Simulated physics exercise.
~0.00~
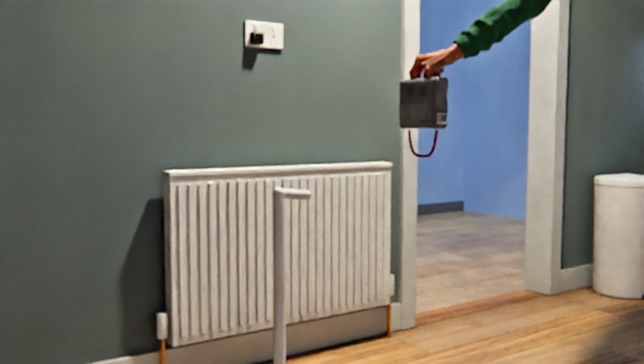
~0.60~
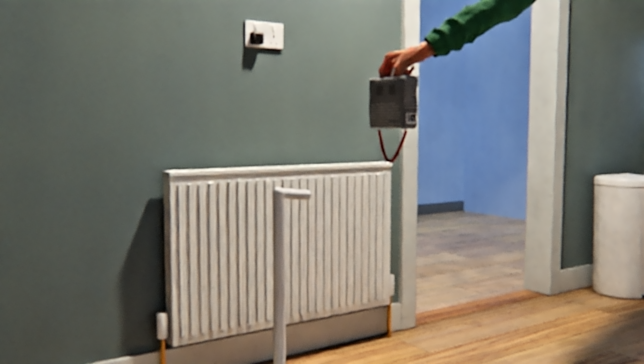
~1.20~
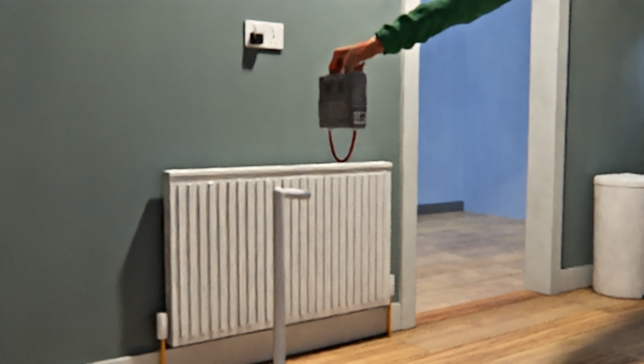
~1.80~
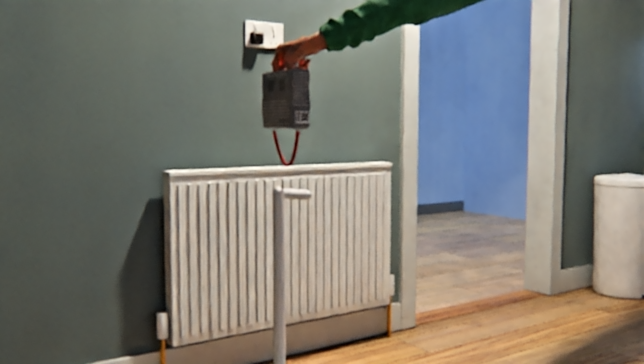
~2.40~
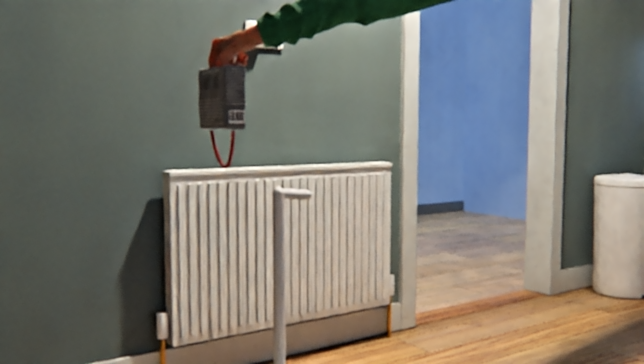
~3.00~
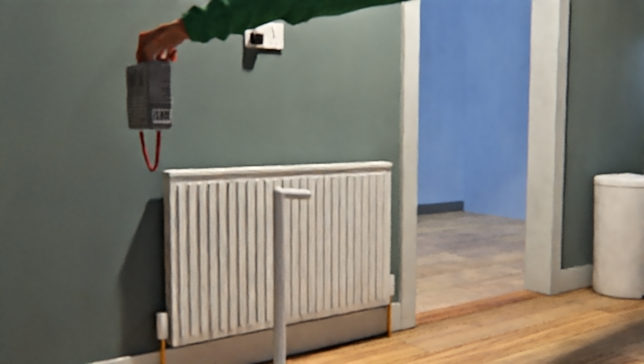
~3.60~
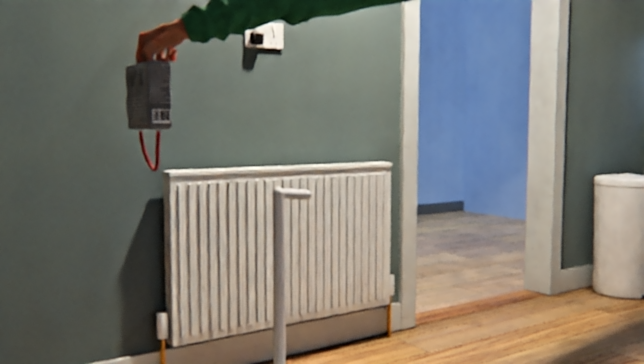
Hand in green sleeve carrying a grey pouch with a red loop leftward above a white hooked post, passing clear and stopping.
